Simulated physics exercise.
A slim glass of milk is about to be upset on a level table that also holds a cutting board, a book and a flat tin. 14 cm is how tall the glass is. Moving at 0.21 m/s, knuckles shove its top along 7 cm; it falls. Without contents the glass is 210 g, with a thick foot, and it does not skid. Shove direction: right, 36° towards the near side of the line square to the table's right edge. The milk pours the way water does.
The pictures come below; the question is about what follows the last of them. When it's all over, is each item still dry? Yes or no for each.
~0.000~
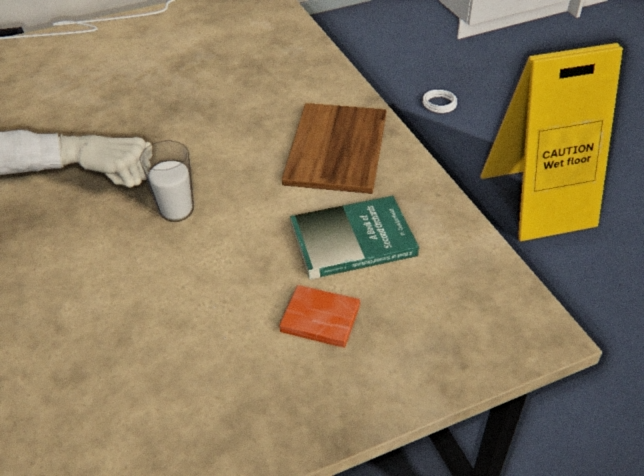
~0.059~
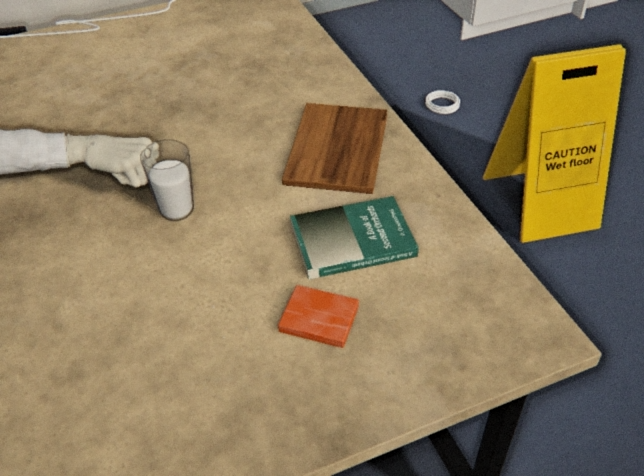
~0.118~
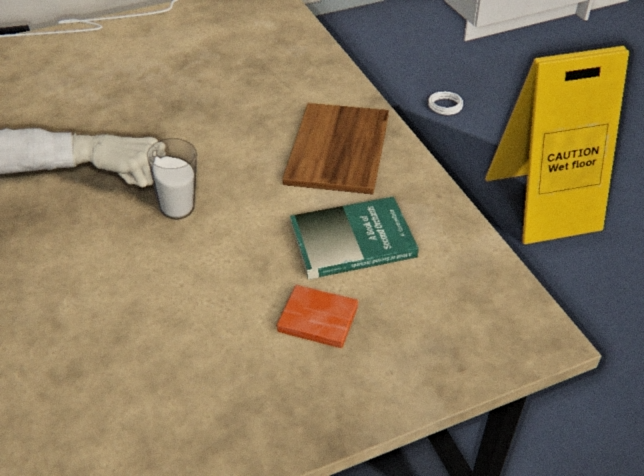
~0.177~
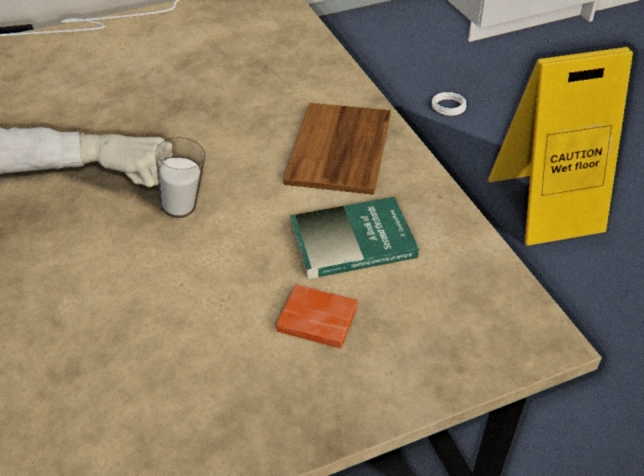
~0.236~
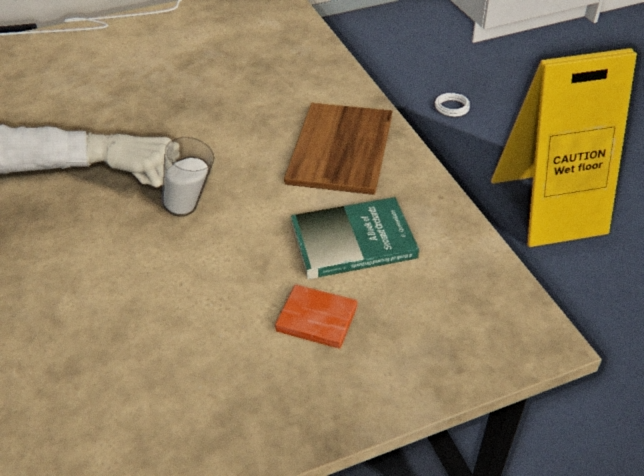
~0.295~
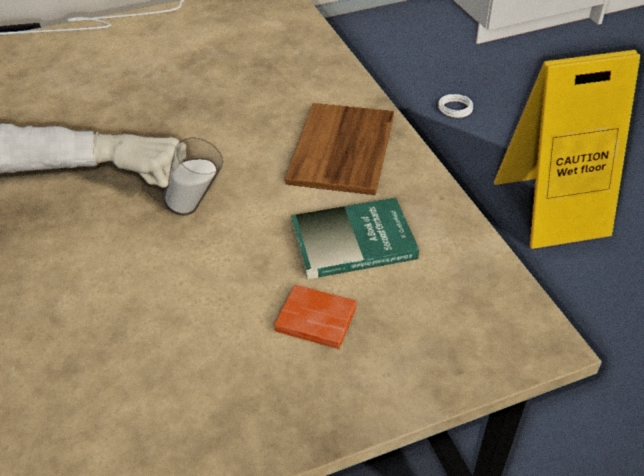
Cutting board - no, it got wet. Book - no, it got wet. Flat tin - no, it got wet.
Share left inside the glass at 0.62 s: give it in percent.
I'd estimate near 80 %.
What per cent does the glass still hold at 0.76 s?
Pretty close to 46 %, I reckon.
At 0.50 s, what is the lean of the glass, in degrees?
It is at some 60°.
By 0.50 s the tilt is 59° and 100 per cent is in the glass, 0 has run off the table; wet so far, nothing.
By 0.62 s the tilt is 86° and 80 per cent is in the glass, 0 has run off the table; wet so far, book.
By 0.76 s the tilt is 86° and 46 per cent is in the glass, 0 has run off the table; wet so far, cutting board, book, flat tin.
By 1.00 s the tilt is 86° and 23 per cent is in the glass, 2 has run off the table; wet so far, cutting board, book, flat tin.
At rest 6 per cent is in the glass, 21 has run off the table; wet so far, cutting board, book, flat tin.
